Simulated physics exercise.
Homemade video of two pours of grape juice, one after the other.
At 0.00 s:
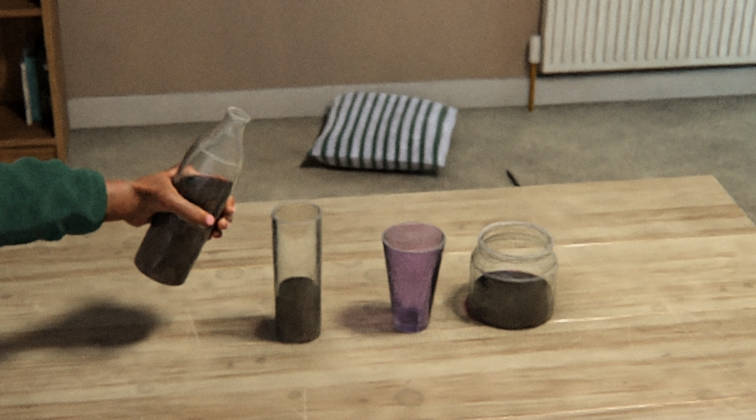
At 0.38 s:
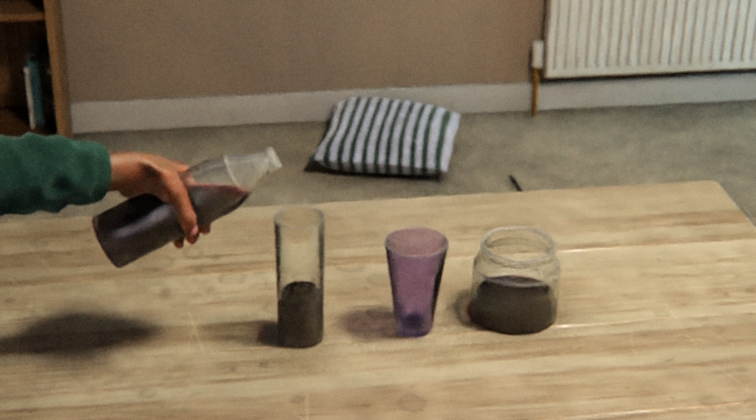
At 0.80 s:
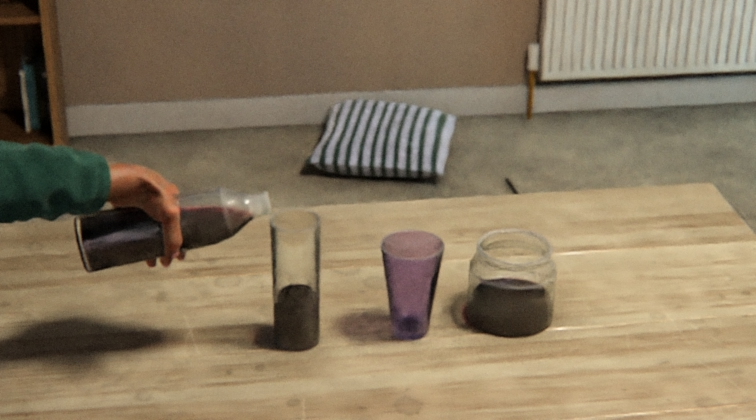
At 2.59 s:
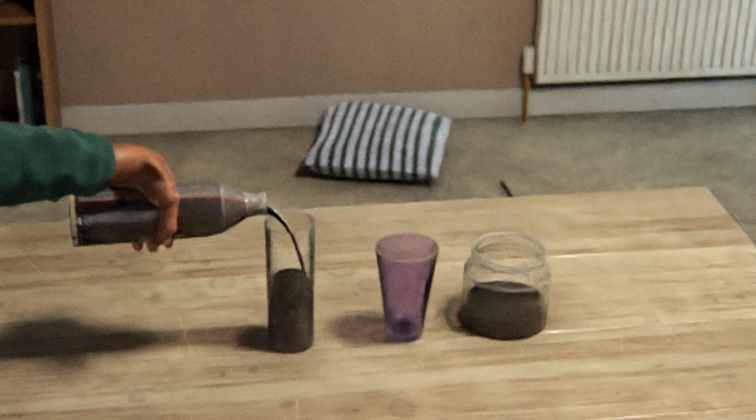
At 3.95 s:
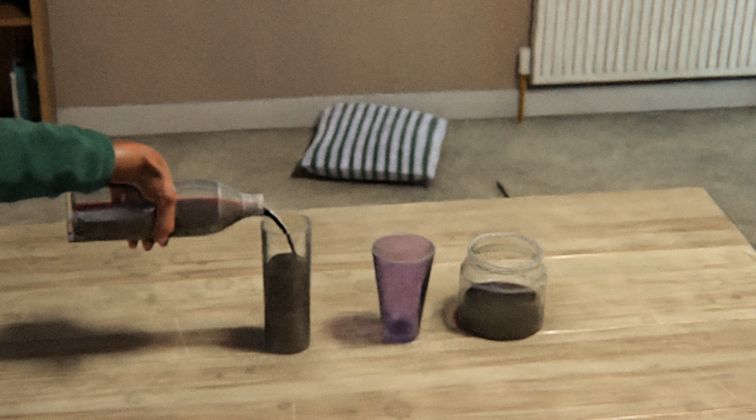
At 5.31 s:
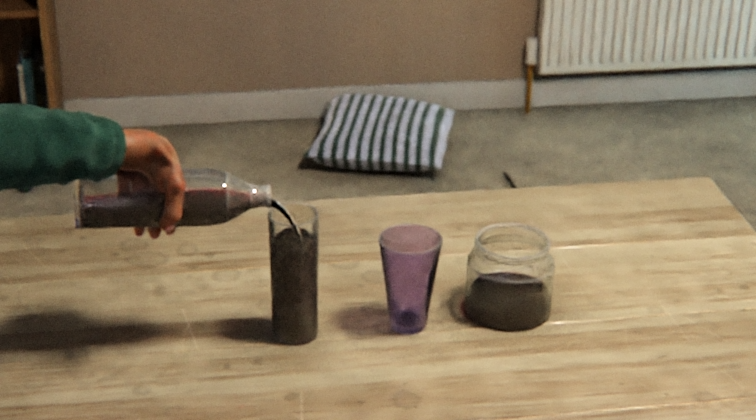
A hand in a green sleeve lifts a bottle of dark liquid at the left of a wooden table and tilts it toward a tall, partly filled glass. The liquid streams in and its level climbs well up the glass, while the purple glass and round jar to the right stay untouched.
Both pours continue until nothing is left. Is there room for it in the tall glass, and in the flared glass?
The tall glass will fail to contain it; the flared glass will manage it fine.
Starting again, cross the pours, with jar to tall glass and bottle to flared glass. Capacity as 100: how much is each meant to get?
Estimate: 80 in a hundred, then 130 in a hundred.
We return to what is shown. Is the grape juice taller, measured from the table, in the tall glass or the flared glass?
The one on the left.
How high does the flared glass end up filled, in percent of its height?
About 70 per cent of its height.
By 8.1 s, the tall glass is full to the brim with a puddle round it.
By 20.5 s, the tall glass is full to the brim with a puddle round it; the flared glass is about two thirds full.
